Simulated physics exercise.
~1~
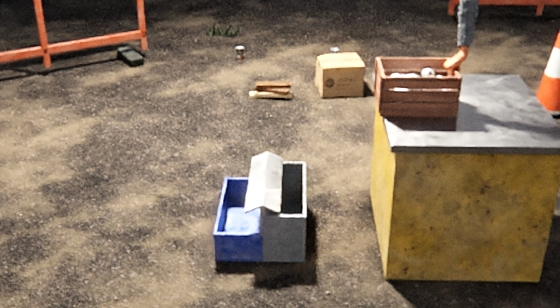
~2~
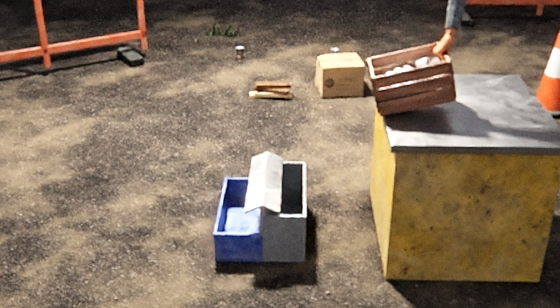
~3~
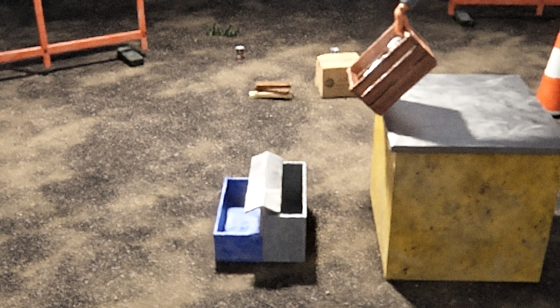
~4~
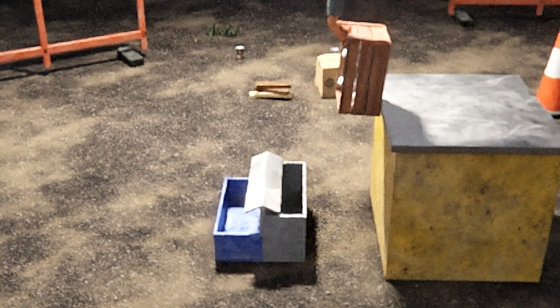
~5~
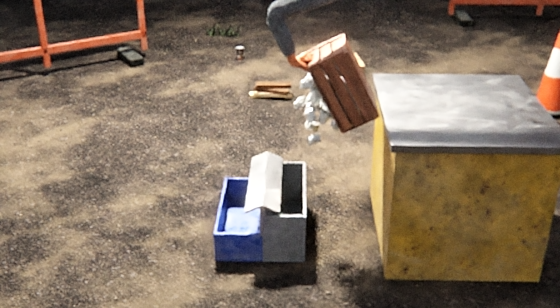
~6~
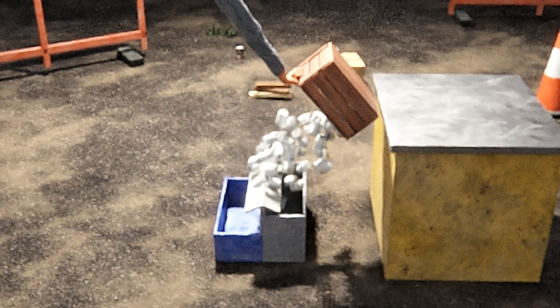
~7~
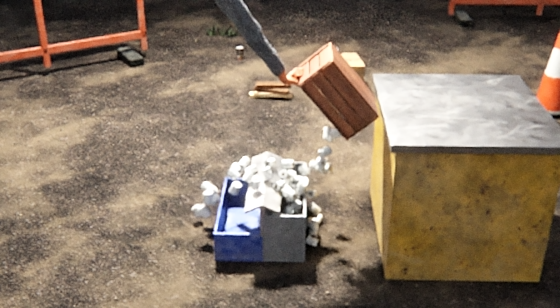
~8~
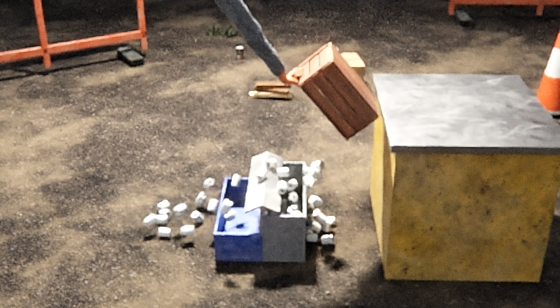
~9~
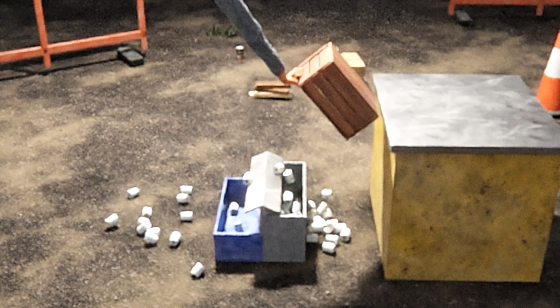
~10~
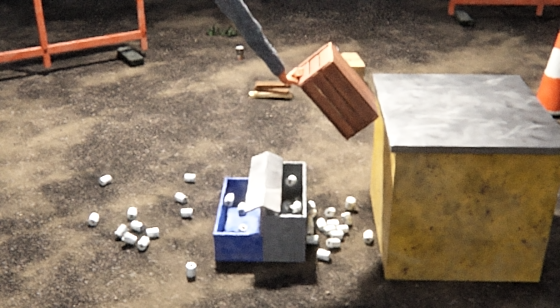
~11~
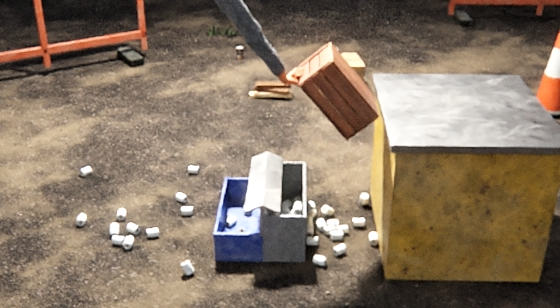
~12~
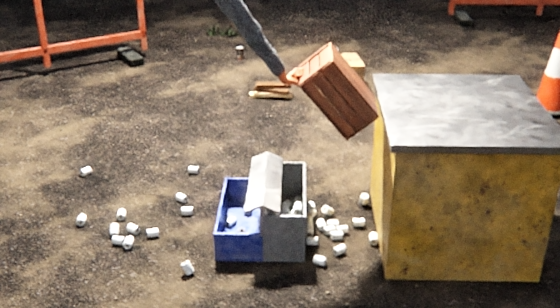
On a patch of dirt with orange barriers behind, a wooden crate of small white rolls sits at the left end of a yellow block with a grey top. An arm gripping the crate tips it leftward off the edge, turning it steadily until its open side faces down. The first rolls slip out, then the rest pour in a thick clump onto the peaked divider of a blue and grey bin. Many bounce off and scatter both ways. The crate stays tilted as the rolls settle, some inside the bin, others strewn on the ground on either side.
